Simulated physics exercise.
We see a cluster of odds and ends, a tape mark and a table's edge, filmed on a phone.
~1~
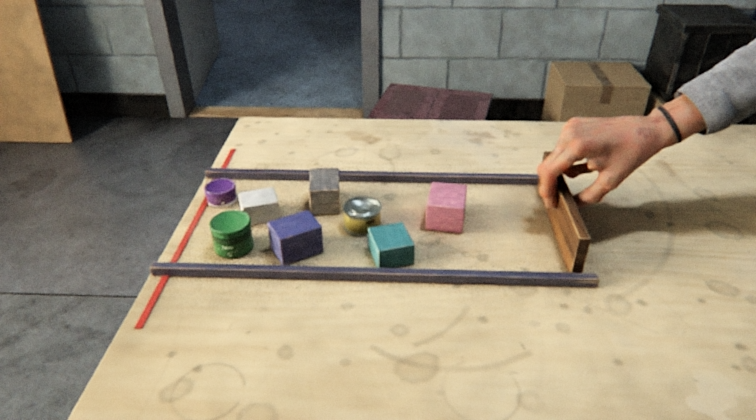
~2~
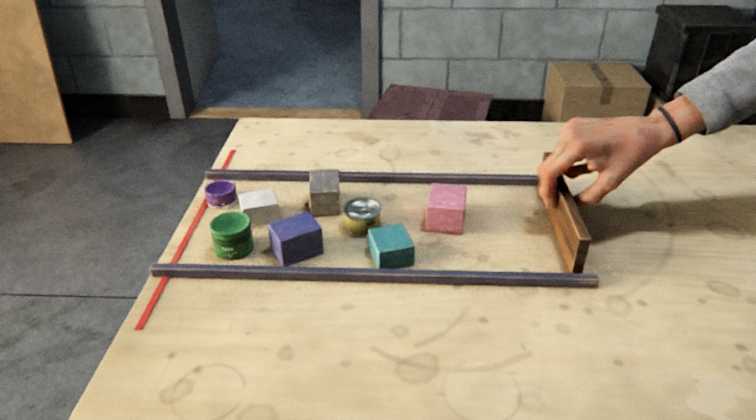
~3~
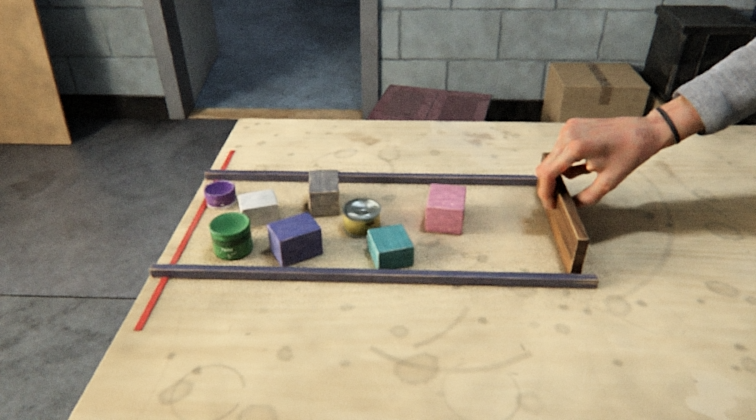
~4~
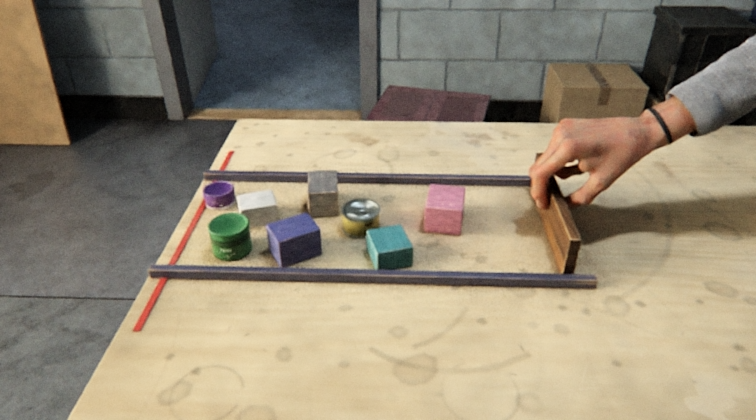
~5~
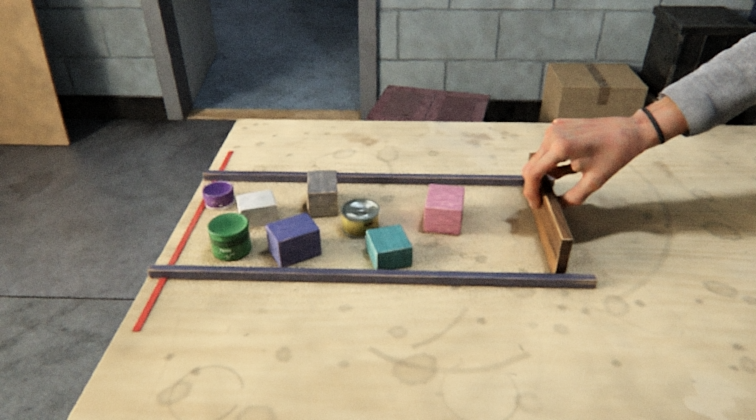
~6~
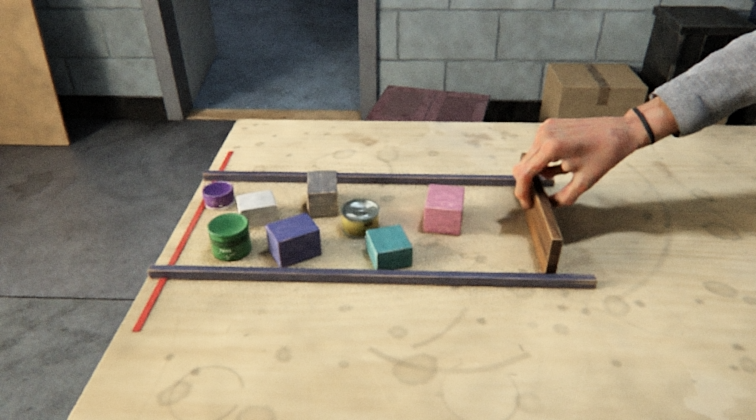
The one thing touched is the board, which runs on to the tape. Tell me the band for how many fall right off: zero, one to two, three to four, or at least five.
Band: At least five.
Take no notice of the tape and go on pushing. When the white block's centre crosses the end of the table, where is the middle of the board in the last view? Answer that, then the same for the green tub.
Middle approx. at (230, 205), then approx. at (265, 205).
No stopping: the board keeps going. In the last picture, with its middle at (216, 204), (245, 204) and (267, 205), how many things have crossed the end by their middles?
Respectively, 5, 1 and 0.
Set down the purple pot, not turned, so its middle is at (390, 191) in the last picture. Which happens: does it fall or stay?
Note: From that start it hangs on.
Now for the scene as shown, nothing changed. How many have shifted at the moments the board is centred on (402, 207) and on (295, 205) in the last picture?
I count 3 first and 8 after.
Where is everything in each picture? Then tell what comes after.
The first frame shows purple pot (221, 193); green tub (232, 234); white block (260, 207); board (561, 209); tape (196, 219).
The second frame shows green tub (232, 236); blue block (296, 239).
The third frame shows white block (259, 208); turquoise block (391, 247).
The fourth frame shows purple pot (219, 196); grey block (323, 193).
The fifth frame shows green tub (230, 237); board (545, 210).
The sixth frame shows purple pot (219, 196); green tub (230, 237); white block (257, 209); board (537, 210); tape (194, 222).
Early on, none off yet; purple pot at rest near (219, 196); green tub at rest near (230, 237); white block at rest near (257, 209).
A while later, none off yet; purple pot at rest near (219, 196); green tub moving near (224, 237); white block travelled a little near (246, 207).
Further along, none off yet; purple pot travelled about its own width near (202, 187); green tub leaning a little near (146, 237); white block travelled well along near (200, 202).
Finally, the number that fall off is five or more; lost, pink block, turquoise block, yellow tin, grey block, blue block, white block, green tub and purple pot.
